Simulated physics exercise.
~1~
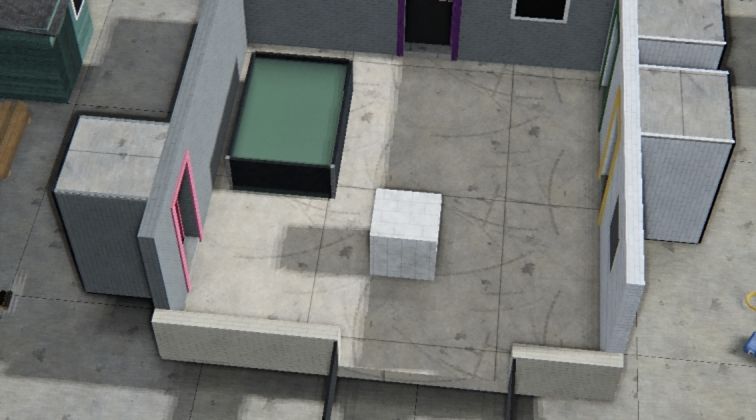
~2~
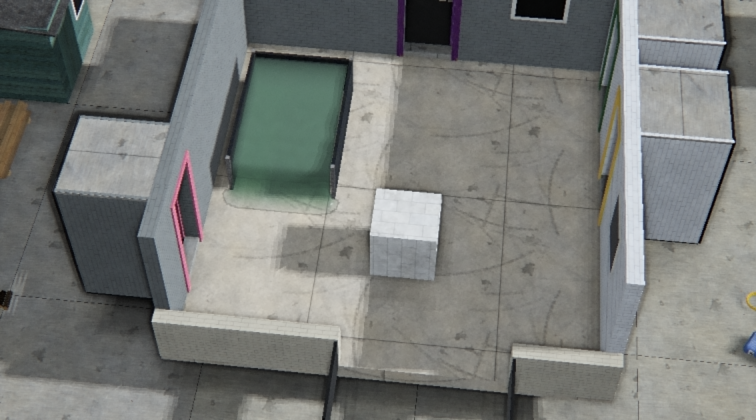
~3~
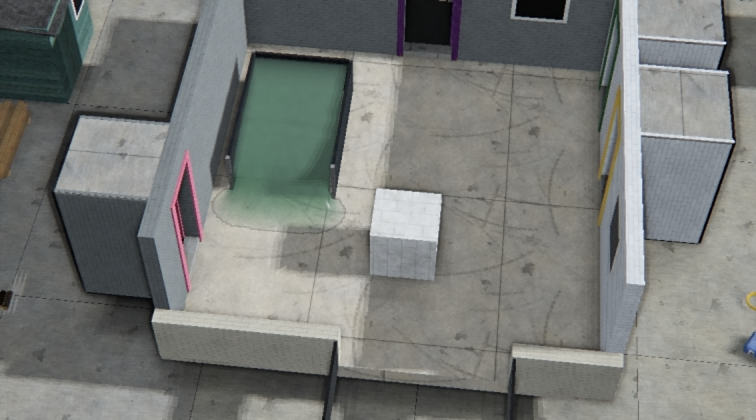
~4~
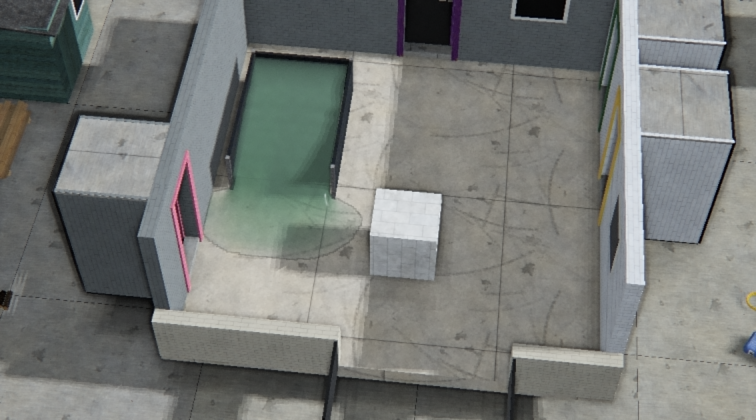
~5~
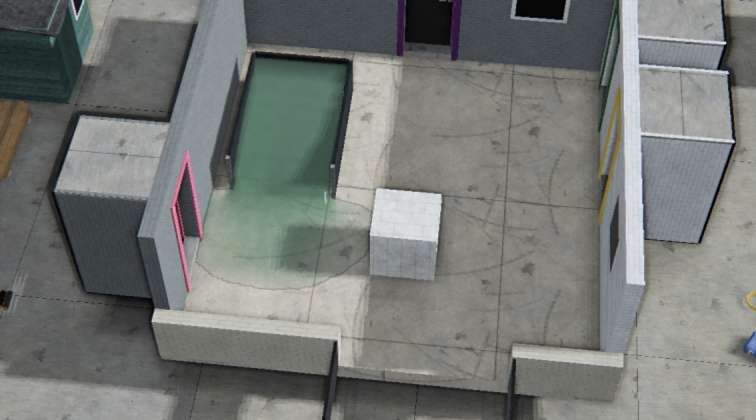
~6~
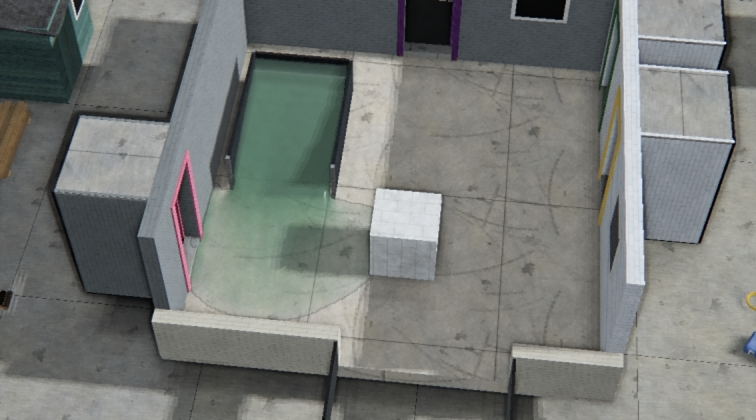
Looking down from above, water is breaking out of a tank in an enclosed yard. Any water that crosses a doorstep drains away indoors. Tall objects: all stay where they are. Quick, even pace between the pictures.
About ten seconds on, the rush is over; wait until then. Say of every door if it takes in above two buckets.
At the end, the purple door respects the limit for sure. The yellow door respects the limit for sure. The green door respects the limit for sure. The pink door breaks the limit for sure.
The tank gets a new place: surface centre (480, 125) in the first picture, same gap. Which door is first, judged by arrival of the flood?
That would be the one in pink.
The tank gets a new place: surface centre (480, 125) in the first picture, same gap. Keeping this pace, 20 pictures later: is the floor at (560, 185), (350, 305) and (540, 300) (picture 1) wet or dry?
First spot bare, second bare, third swamped.
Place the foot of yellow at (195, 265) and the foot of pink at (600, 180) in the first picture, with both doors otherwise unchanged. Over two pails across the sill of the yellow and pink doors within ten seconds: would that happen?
Yellow: Exceeds the limit. Pink: Falls short.
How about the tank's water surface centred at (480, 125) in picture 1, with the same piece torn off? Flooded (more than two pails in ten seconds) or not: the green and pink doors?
One by one: Green is under; pink takes less.
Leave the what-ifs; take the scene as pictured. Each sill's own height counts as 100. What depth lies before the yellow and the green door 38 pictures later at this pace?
The first is near 40 per cent, the second near 10 per cent.
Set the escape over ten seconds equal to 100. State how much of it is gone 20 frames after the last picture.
My figure: 40 percent.
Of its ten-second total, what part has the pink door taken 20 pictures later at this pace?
Roughly 55 percent.
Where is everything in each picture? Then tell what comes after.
The first frame shows the open tank at (292, 111) is whole and still.
In the second frame, the front is at (227, 192), out from the gap at (282, 181).
In the third frame, the front is at (217, 205), out from the gap at (282, 183).
In the fourth frame, water pours out at (282, 184) and has run to (205, 227).
In the fifth frame, the front is at (219, 273), out from the gap at (282, 184).
In the sixth frame, water pours out at (282, 185) and has run to (278, 317).
A moment on, water covers 25 % of the floor; the purple door not reached, the yellow door not reached, the green door not reached, the pink door wet at the sill, nothing in.
Next, water covers 25 % of the floor; the purple door not reached, the yellow door not reached, the green door not reached, the pink door under two buckets in.
Then, water covers 40 % of the floor; the purple door not reached, the yellow door not reached, the green door not reached, the pink door over two buckets in.
Later, water covers 60 % of the floor; the purple door not reached, the yellow door wet at the sill, nothing in, the green door not reached, the pink door far over two buckets in.
In the end, water covers 95 % of the floor; the purple door wet at the sill, nothing in, the yellow door wet at the sill, nothing in, the green door wet at the sill, nothing in, the pink door far over two buckets in.
